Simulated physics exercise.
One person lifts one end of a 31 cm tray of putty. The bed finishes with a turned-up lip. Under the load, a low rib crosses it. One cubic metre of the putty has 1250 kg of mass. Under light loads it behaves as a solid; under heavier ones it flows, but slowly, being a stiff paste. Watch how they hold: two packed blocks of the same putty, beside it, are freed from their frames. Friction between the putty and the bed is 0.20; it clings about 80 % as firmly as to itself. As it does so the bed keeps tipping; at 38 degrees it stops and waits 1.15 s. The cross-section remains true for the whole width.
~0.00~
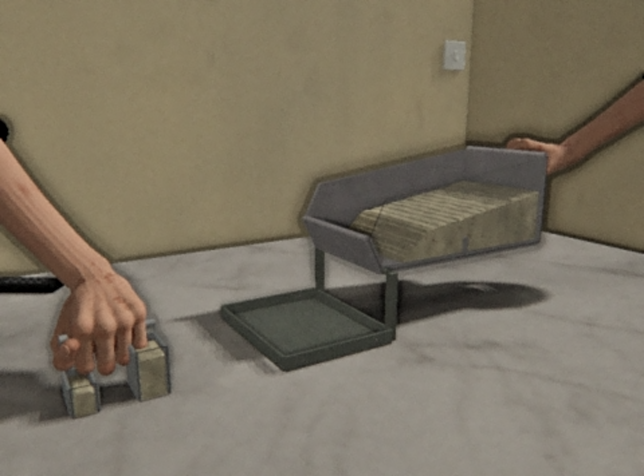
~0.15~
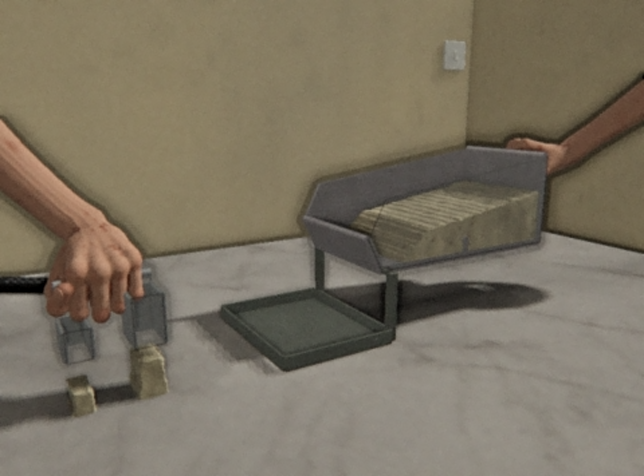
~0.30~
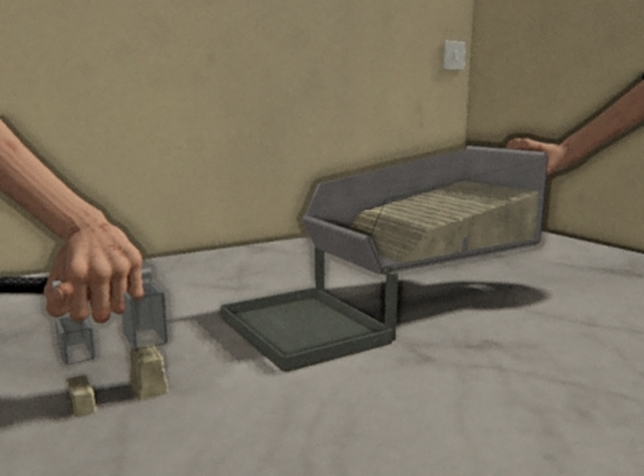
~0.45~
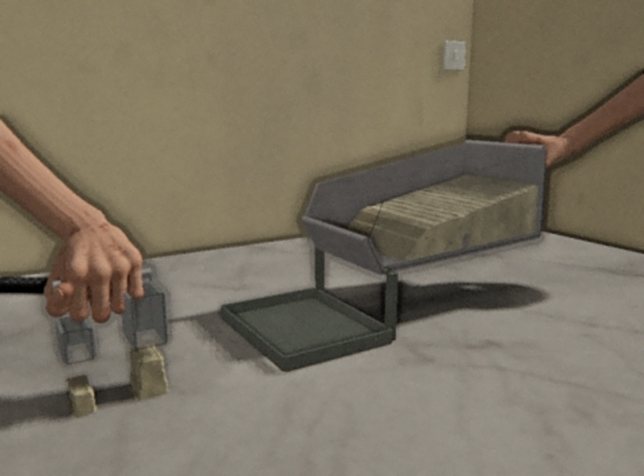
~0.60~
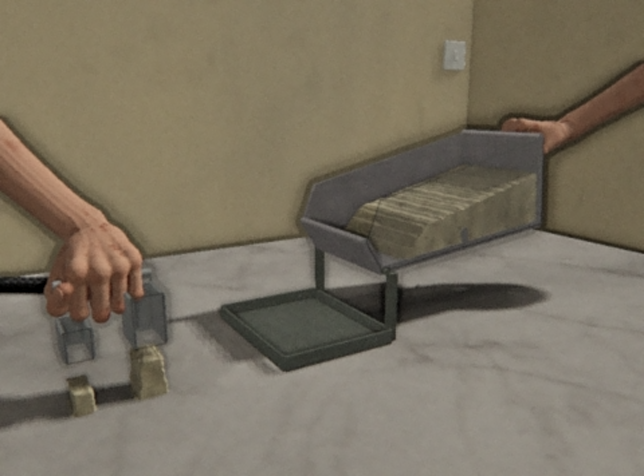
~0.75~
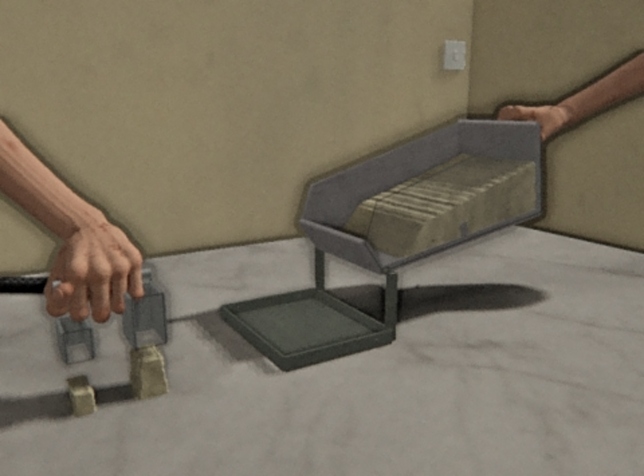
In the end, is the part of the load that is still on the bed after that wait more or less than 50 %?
Greater than 50 %.
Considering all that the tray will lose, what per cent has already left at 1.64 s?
I'd say near 0 per cent.
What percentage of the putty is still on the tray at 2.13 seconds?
Measured share: Around 90 %.
After 1.16 s, the tilt is 19 degrees and 100 % is on the bed.
After 1.64 s, the tilt is 30 degrees and 100 % is on the bed.
After 2.13 s, the tilt is 38 degrees and 88 % is on the bed.
After 2.62 s, the tilt is 38 degrees and 75 % is on the bed.
After 3.19 s, the tilt is 38 degrees and 75 % is on the bed.
